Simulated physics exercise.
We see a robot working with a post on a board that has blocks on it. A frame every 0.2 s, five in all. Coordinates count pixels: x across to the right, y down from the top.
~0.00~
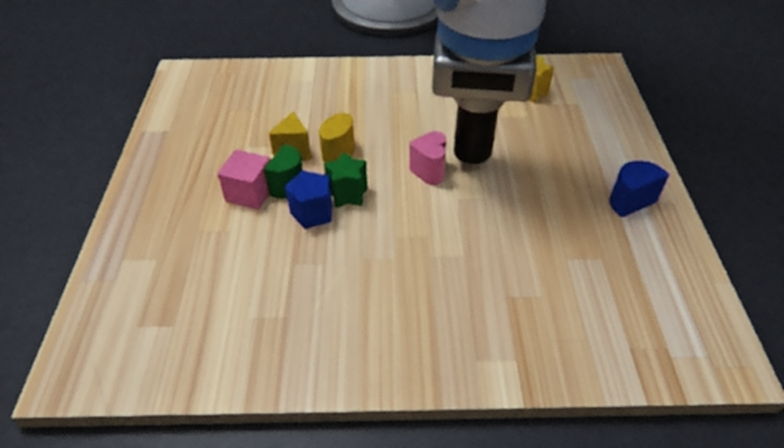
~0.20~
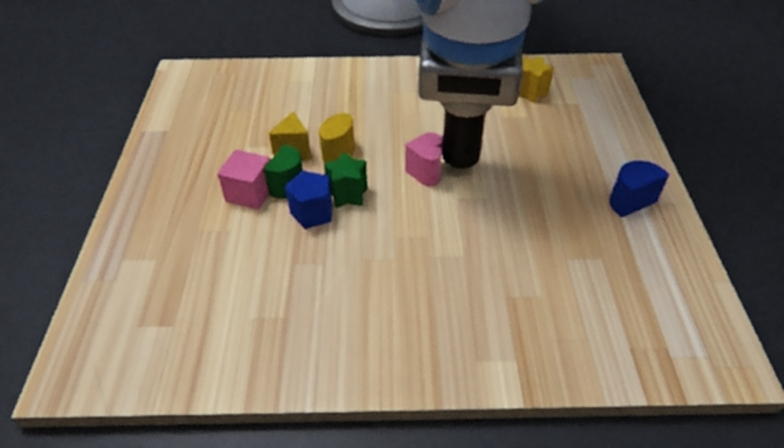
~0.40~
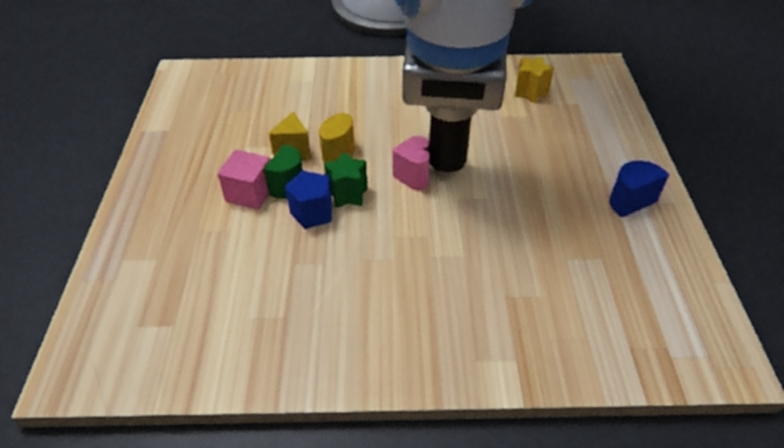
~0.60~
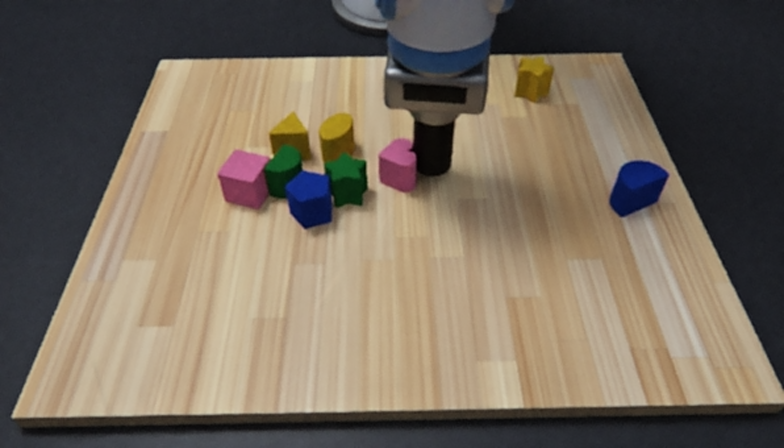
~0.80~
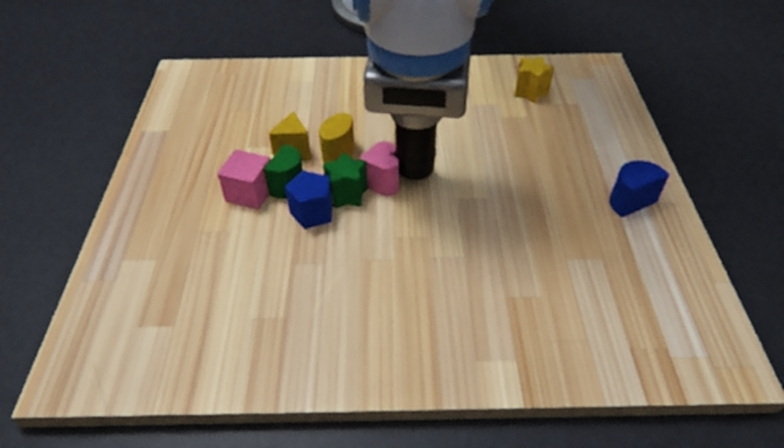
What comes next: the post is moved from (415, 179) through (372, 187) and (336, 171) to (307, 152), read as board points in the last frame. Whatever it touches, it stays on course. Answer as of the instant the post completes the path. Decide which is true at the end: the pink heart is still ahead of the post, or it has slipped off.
The block stays ahead.
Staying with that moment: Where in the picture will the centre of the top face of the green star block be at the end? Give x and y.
Pixel (299, 163).
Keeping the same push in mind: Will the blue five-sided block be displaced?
Going by the path, yes.
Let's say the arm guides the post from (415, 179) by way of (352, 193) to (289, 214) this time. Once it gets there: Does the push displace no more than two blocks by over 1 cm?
I believe not.
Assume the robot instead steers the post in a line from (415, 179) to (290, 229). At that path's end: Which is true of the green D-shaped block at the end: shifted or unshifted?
At the end of the path, it will have moved.
On the path given first. One third of the way, post (371, 176); blue five-sided block (297, 192); green star block (317, 167), turned 50° anticlockwise; pink heart (341, 149), turned 35° clockwise.
Two thirds of the way, post (335, 160); yellow triangle (286, 120), turned 15° anticlockwise; blue five-sided block (296, 193), turned 10° anticlockwise; yellow elliptical block (327, 115), turned 60° clockwise; green star block (300, 163), turned 100° anticlockwise; pink heart (305, 134), turned 35° clockwise.
At the end, post (305, 141); yellow triangle (264, 104), turned 20° anticlockwise; blue five-sided block (296, 193), turned 10° anticlockwise; yellow elliptical block (324, 107), turned 100° clockwise; green star block (299, 163), turned 100° anticlockwise; pink heart (274, 118), turned 30° clockwise.
